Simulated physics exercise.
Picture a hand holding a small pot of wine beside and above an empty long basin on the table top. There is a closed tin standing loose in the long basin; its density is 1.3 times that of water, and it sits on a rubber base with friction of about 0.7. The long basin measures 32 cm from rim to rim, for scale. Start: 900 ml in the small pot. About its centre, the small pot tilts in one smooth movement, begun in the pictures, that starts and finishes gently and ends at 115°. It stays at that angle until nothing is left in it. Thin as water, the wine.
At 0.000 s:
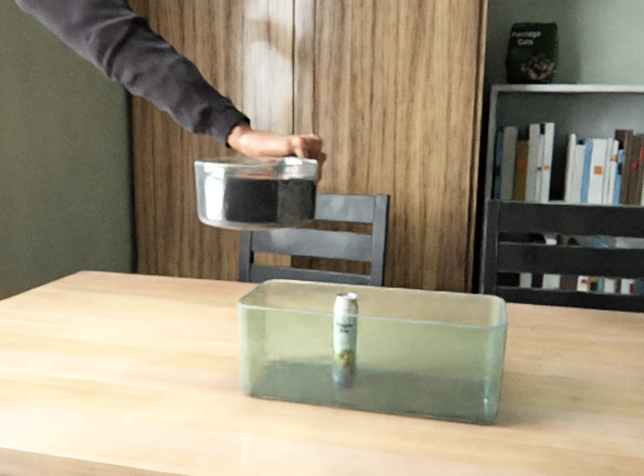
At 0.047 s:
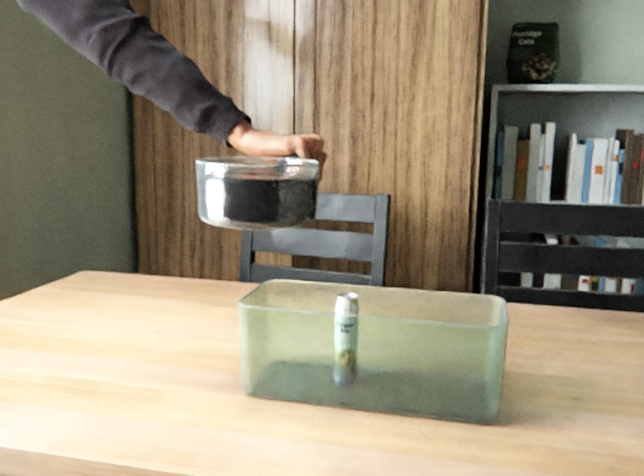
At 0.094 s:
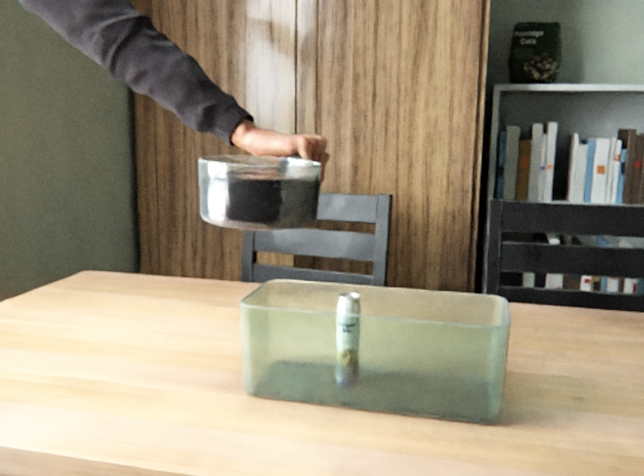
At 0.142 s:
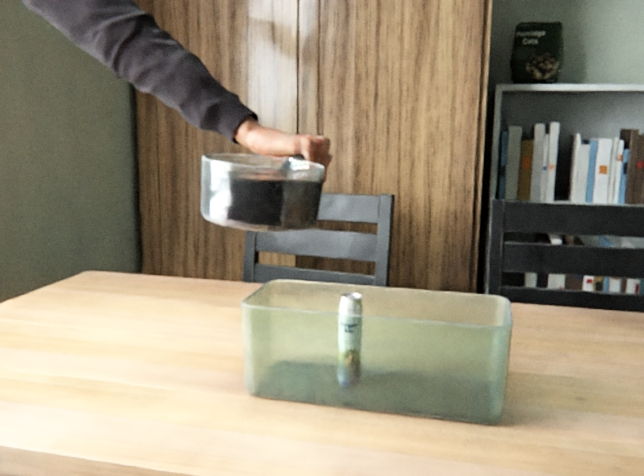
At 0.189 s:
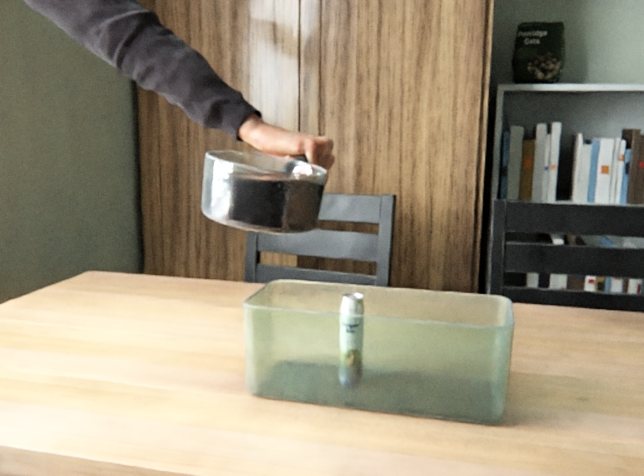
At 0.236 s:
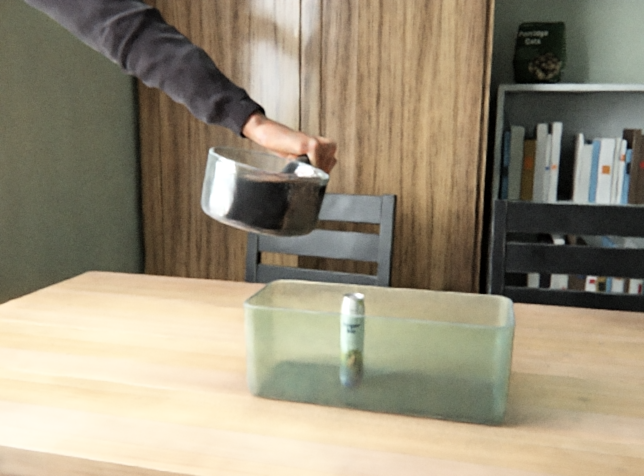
A hand holding a small clear pot of dark liquid kept it nearly level above a long greenish basin with a small tin standing inside, then smoothly tilted it down toward the right.
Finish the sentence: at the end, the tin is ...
Standing on its base.
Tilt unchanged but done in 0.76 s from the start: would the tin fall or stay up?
In that case the tin stays vertical.
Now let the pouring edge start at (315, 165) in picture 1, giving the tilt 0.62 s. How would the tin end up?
Then it tips over.
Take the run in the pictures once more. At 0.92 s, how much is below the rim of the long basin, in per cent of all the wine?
Close to 88 in a hundred.
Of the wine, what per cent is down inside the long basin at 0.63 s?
Near 16 in a hundred.
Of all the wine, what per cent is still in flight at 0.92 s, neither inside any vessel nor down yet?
Roughly 7 per cent.
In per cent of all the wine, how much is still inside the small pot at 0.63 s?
I reckon about 48 in a hundred is still held.
By 0.63 s the tilt is 75° and 47 per cent is still to pour; the tin stands where it began.
By 0.92 s the tilt is 110° and 6 per cent is still to pour; the tin stands where it began.
By 1.23 s the tilt is 115° and 0 per cent is still to pour; the tin stands where it began.
By 1.56 s the tilt is 115° and 0 per cent is still to pour; the tin stands where it began.
At rest the tin stands where it began.
